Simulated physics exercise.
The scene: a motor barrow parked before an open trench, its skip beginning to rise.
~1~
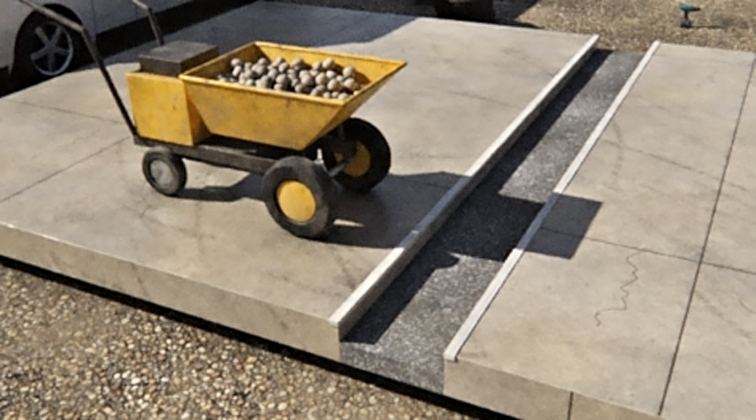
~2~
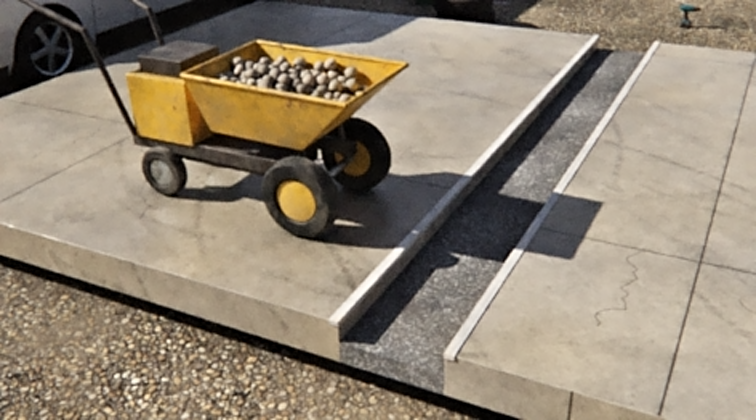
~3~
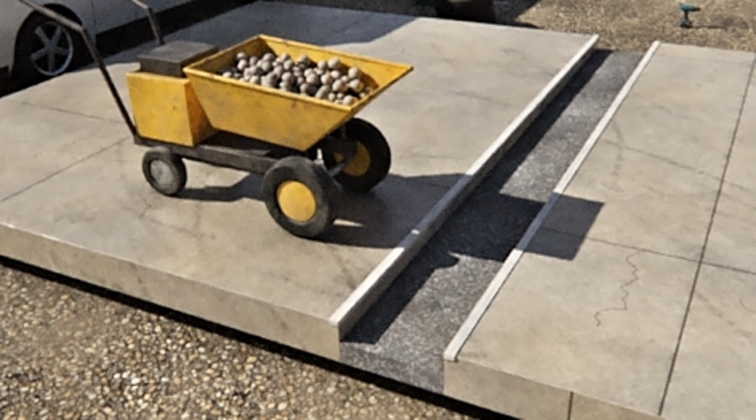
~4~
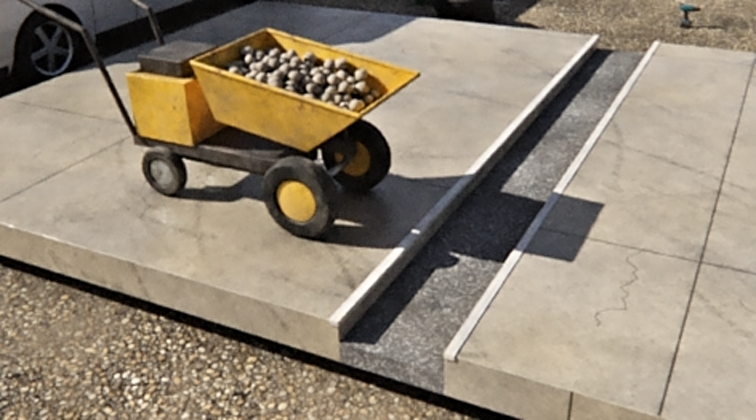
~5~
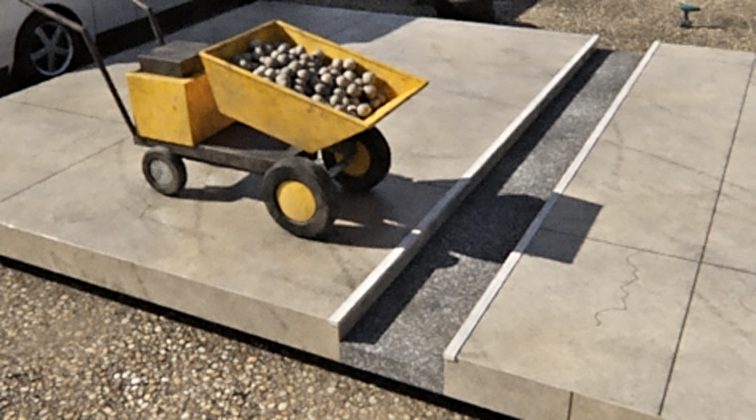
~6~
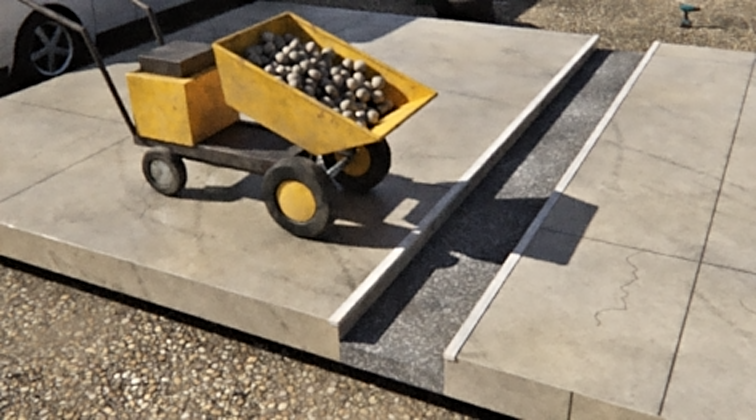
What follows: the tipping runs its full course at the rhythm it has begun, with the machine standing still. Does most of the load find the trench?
Between the edges lies more than half of the load.
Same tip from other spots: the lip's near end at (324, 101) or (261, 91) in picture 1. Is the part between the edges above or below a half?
In turn: More than half; under half.
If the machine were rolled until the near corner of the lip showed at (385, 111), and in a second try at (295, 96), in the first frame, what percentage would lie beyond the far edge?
About 20 and 0 per cent.
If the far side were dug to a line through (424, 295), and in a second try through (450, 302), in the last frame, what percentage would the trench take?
The first gives 30 %, the second 50 %.
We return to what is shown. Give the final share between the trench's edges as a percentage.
Near 75 %.
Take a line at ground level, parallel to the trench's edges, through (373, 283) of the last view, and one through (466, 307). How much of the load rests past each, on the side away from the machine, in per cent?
In turn 80 and 10 in a hundred.
Shortly afterwards, skip tipped steeply; the whole lot in the skip.
Next, skip tipped right over; near half in the skip; near half in or heaped over the trench; only a few beyond it.
Some moments later, skip tipped right over; near a quarter in the skip; the bulk in or heaped over the trench; only a few beyond it.
In the end, skip tipped right over; near a quarter in the skip; the bulk in or heaped over the trench; only a few beyond it.
